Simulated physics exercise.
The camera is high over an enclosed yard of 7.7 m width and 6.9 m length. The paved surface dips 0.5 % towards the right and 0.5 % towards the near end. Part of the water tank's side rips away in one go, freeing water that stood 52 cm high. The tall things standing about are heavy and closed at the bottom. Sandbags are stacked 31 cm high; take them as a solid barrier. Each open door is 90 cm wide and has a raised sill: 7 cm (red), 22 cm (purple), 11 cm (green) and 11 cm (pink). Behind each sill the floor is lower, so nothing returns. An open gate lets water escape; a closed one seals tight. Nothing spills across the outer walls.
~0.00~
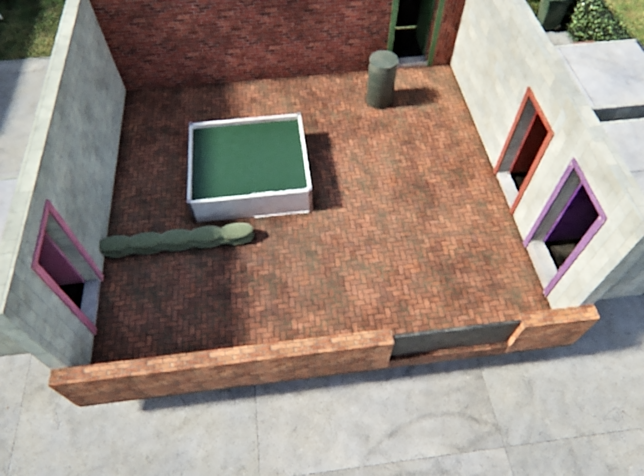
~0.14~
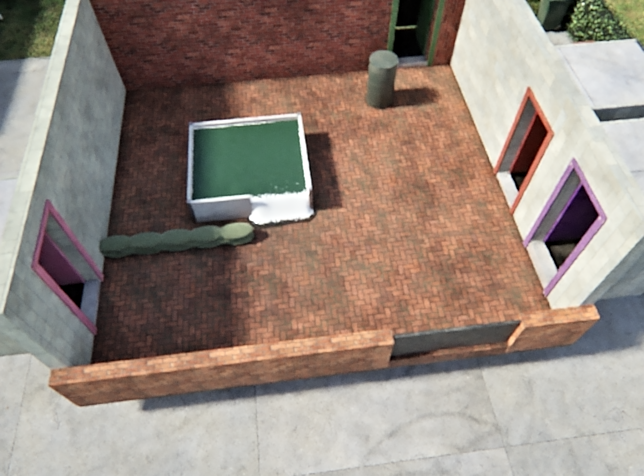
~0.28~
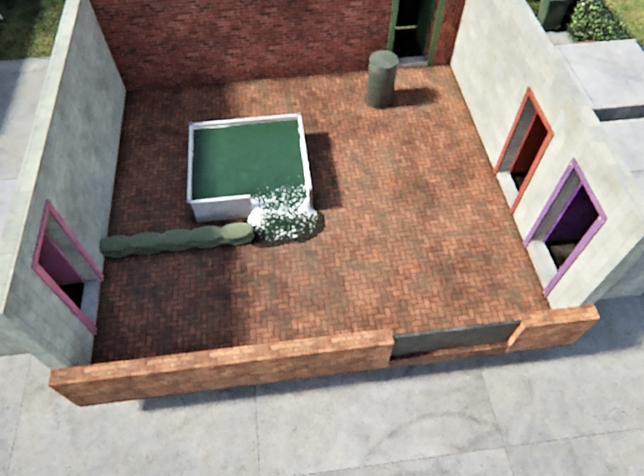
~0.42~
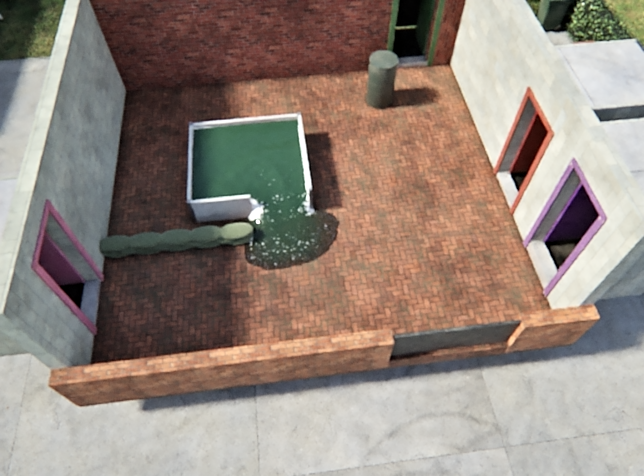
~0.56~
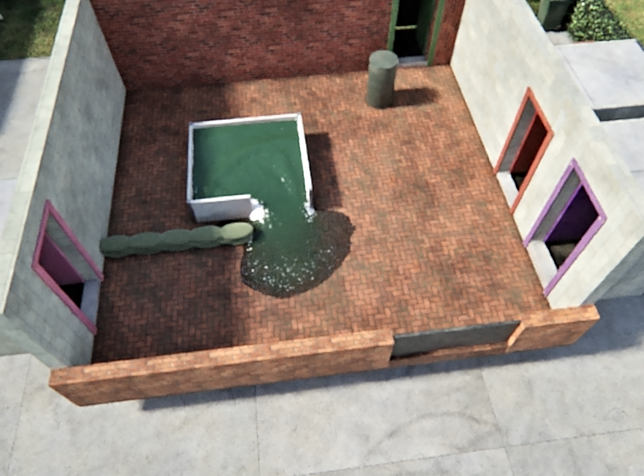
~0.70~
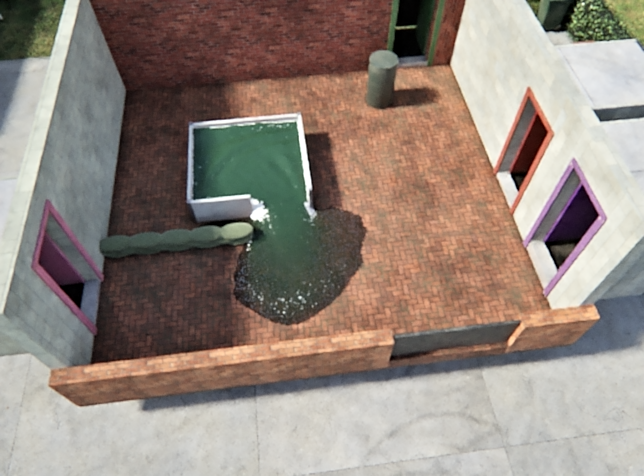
Green water bursts from the tank's near side and spreads across the brick-paved yard.
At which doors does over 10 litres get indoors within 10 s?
Door by door: At the red door it does not reach the limit; at the purple door it does not reach the limit; at the green door it does not reach the limit; at the pink door it does not reach the limit.
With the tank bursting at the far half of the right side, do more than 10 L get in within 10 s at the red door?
Against that limit: Red above.
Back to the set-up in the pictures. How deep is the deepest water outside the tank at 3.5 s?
About 26 cm.
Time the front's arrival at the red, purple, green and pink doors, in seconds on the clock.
Red 3.8 s, purple 3.2 s, green 7.0 s, pink 3.2 s.
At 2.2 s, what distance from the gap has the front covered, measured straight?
Roughly 4.6 m.
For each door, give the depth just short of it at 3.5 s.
Depths in cm: Red 0, purple 14, green 0, pink 7.
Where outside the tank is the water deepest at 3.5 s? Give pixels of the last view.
Around (552, 327).
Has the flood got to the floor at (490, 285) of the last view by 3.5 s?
It is flooded.
After 1.4 s water covers 15 % of the floor and is deepest (28 cm) near (291, 222); red door not reached, purple door not reached, green door not reached, pink door not reached.
After 2.2 s water covers 25 % of the floor and is deepest (26 cm) near (295, 358); red door not reached, purple door not reached, green door not reached, pink door not reached.
After 3.5 s water covers 30 % of the floor and is deepest (26 cm) near (552, 327); red door not reached, purple door 14 cm at the sill, 0 L in, green door not reached, pink door 7 cm at the sill, 0 L in.
After 6.0 s water covers 50 % of the floor and is deepest (15 cm) near (500, 333); red door 6 cm at the sill, 0 L in, purple door 13 cm at the sill, 0 L in, green door not reached, pink door 10 cm at the sill, 0 L in.
After 10.0 s water covers 70 % of the floor and is deepest (14 cm) near (552, 327); red door 5 cm at the sill, 0 L in, purple door 12 cm at the sill, 0 L in, green door 7 cm at the sill, 0 L in, pink door 6 cm at the sill, 1 L in.
